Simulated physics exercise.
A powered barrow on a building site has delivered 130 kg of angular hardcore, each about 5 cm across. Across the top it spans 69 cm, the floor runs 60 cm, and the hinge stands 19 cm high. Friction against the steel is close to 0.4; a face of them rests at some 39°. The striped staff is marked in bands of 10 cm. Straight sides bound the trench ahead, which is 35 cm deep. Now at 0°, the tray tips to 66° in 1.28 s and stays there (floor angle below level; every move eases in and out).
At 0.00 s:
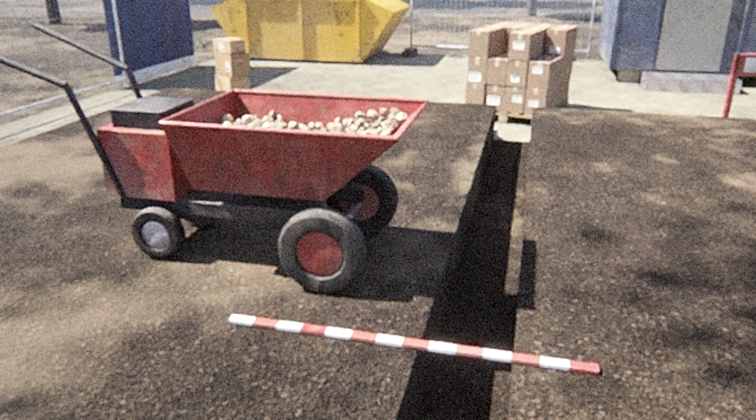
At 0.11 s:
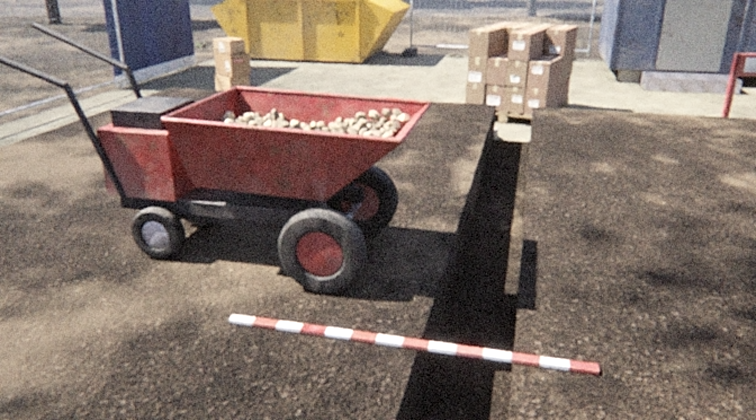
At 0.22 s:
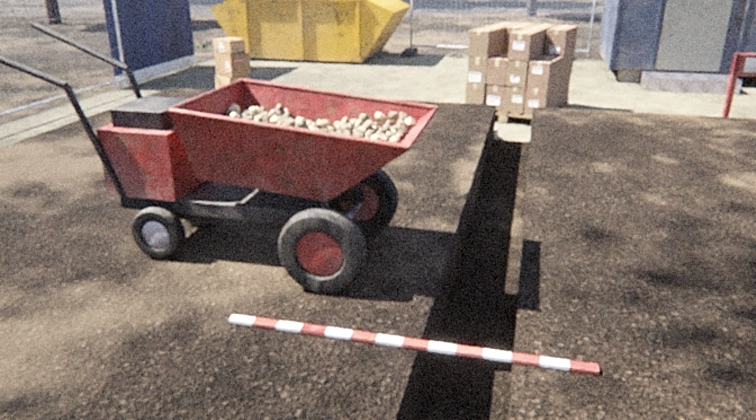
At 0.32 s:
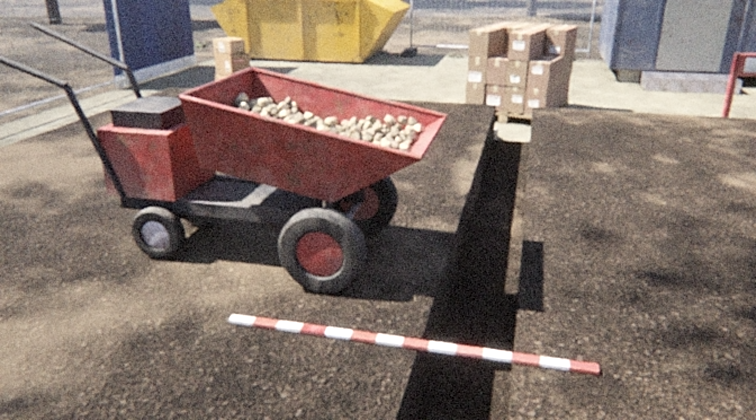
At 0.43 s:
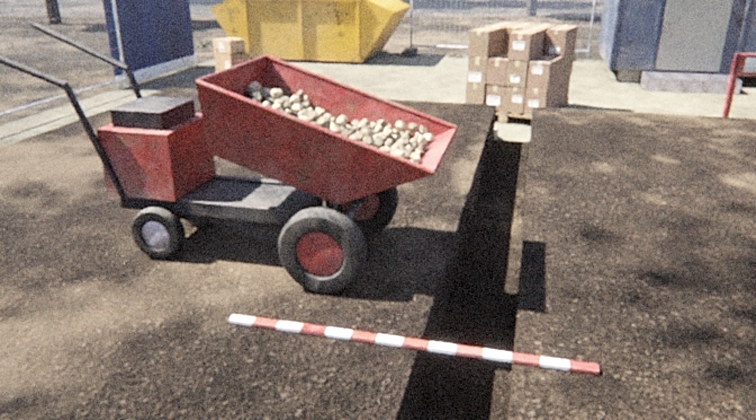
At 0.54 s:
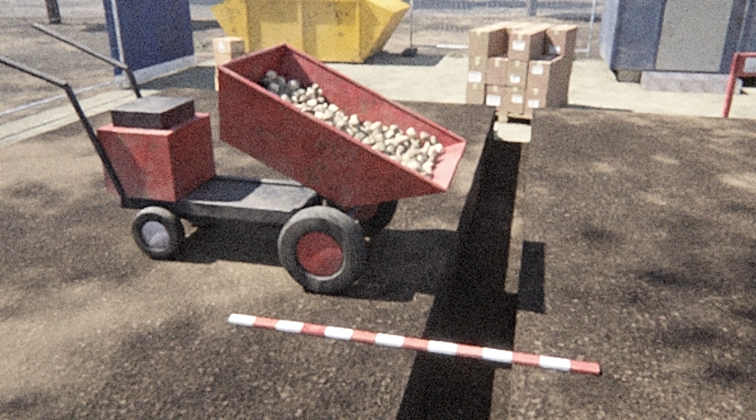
A red powered barrow standing beside a narrow trench, its tray of pale stones steadily tilting down toward the right.
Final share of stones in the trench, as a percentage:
87 per cent.
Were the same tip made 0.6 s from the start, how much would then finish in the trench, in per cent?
With that change, it comes to around 70 per cent.
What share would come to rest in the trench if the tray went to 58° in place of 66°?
With that change, near 60 per cent.
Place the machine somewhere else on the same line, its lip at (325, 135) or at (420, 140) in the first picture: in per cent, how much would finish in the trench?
Result: Close to 55 then close to 65 per cent.
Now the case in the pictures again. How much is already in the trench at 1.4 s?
Some 15 per cent.
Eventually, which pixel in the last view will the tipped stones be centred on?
The resting stones are centred at roughly (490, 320).
After 1.0 s the floor is at 56°; 100 % in the tray; the foremost stones are at (459, 228).
After 1.4 s the floor is at 66°; 82 % in the tray, 17 % in the trench; the foremost stones are at (520, 280).
After 1.7 s the floor is at 66°; 35 % in the tray, 52 % in the trench, 12 % past the trench; the foremost stones are at (597, 290).
After 3.7 s the floor is at 66°; 0 % in the tray, 87 % in the trench, 13 % past the trench; the foremost stones are at (615, 284).
